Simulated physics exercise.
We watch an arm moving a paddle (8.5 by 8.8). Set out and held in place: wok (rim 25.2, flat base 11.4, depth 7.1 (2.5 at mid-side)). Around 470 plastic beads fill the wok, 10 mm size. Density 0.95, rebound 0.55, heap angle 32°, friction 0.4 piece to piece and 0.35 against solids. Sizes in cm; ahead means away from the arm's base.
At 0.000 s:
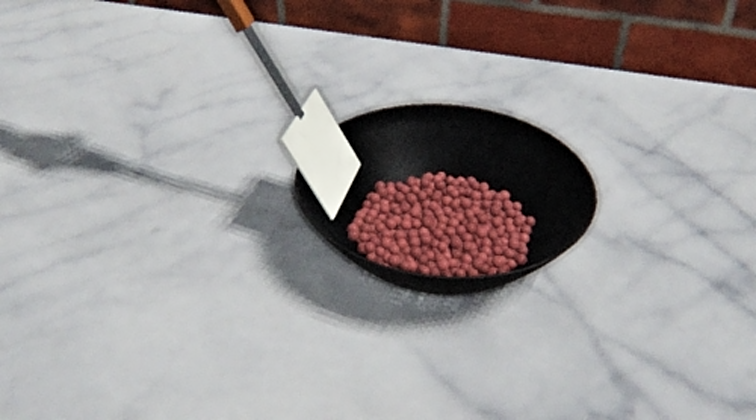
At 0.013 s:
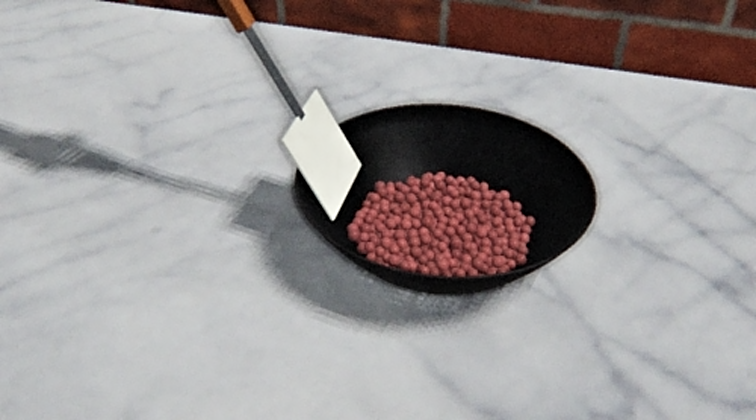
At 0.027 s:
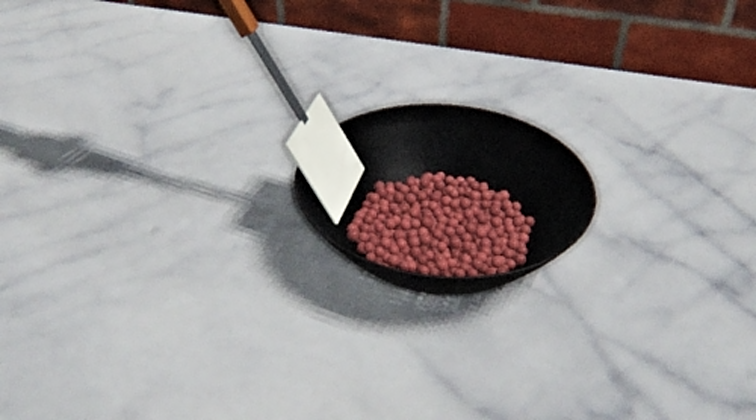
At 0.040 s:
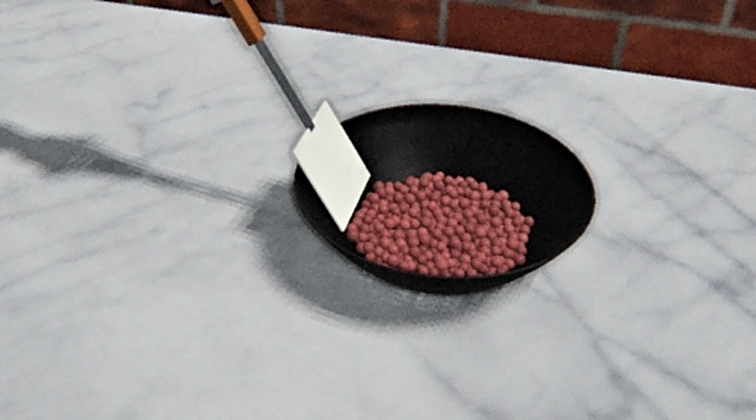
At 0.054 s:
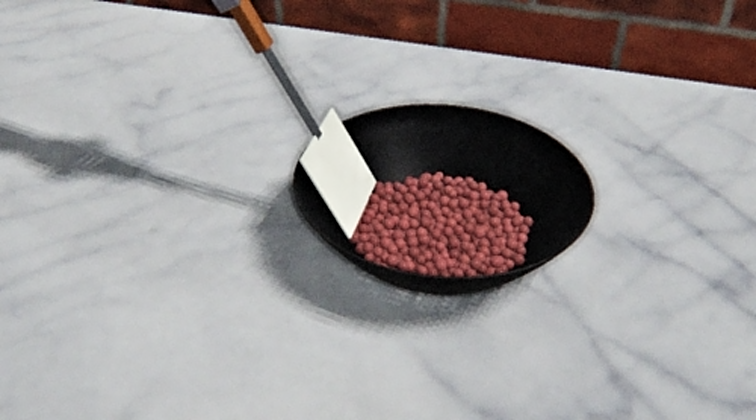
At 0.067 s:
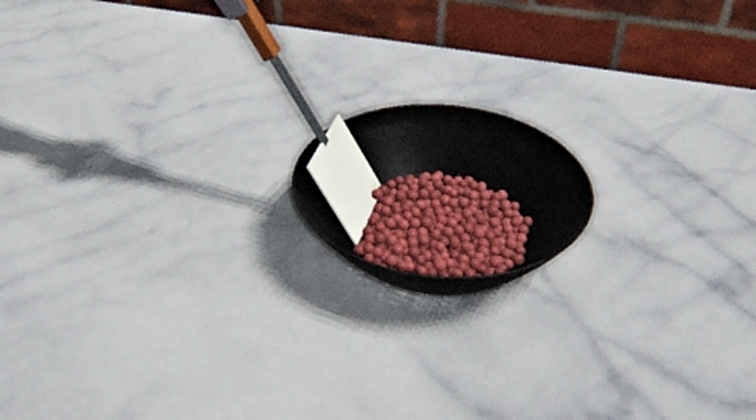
In a black wok, a white paddle slides slightly down and right against red beads.
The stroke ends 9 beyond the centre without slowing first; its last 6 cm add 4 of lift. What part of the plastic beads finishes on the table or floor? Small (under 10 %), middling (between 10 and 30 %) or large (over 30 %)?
A middling share, between 10 and 30 %, ends on the table or floor.
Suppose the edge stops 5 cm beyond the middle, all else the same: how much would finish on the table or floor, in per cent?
In that case some 0 per cent.
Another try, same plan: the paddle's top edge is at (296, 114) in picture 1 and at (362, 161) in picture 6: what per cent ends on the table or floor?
About 35 per cent.
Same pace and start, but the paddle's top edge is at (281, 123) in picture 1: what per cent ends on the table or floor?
About 20 per cent.
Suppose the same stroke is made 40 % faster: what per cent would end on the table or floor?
Then about 30 per cent.
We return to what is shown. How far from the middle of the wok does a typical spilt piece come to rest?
About 28 cm.
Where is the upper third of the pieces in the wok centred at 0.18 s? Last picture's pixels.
Around (483, 228).
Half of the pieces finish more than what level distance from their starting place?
Some 3 cm.
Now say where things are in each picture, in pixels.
The first picture shows paddle top edge at (299, 113), sloping 60°; upper third of the load around (441, 224), from x 355 to 530, top at y 175; 467 in the wok.
The second picture shows paddle top edge at (299, 114), sloping 60°; upper third of the load around (440, 224), from x 355 to 530, top at y 175.
The third picture shows paddle top edge at (303, 118), sloping 60°; upper third of the load around (440, 224), from x 350 to 530, top at y 175.
The fourth picture shows paddle top edge at (310, 125), sloping 60°; upper third of the load around (439, 224), from x 350 to 530, top at y 175.
The fifth picture shows paddle top edge at (317, 133), sloping 60°; upper third of the load around (439, 224), from x 350 to 530, top at y 175.
The sixth picture shows paddle top edge at (323, 140), sloping 60°; upper third of the load around (438, 223), from x 350 to 525, top at y 175; 467 in the wok.
By 0.18 s, sloping 60°, highest piece 10 above the table; 467 in the wok.
By 0.29 s, sloping 60°, highest piece 7 above the table; 467 in the wok.
By 0.54 s, sloping 60°, highest piece 7 above the table; 371 in the wok, 66 on the table or floor, 30 on the blade or in flight.
By 1.59 s, sloping 60°, highest piece 6 above the table; 371 in the wok, 96 on the table or floor.
Final count, 371 in the wok, 96 on the table or floor. That is 21 % on the table or floor.
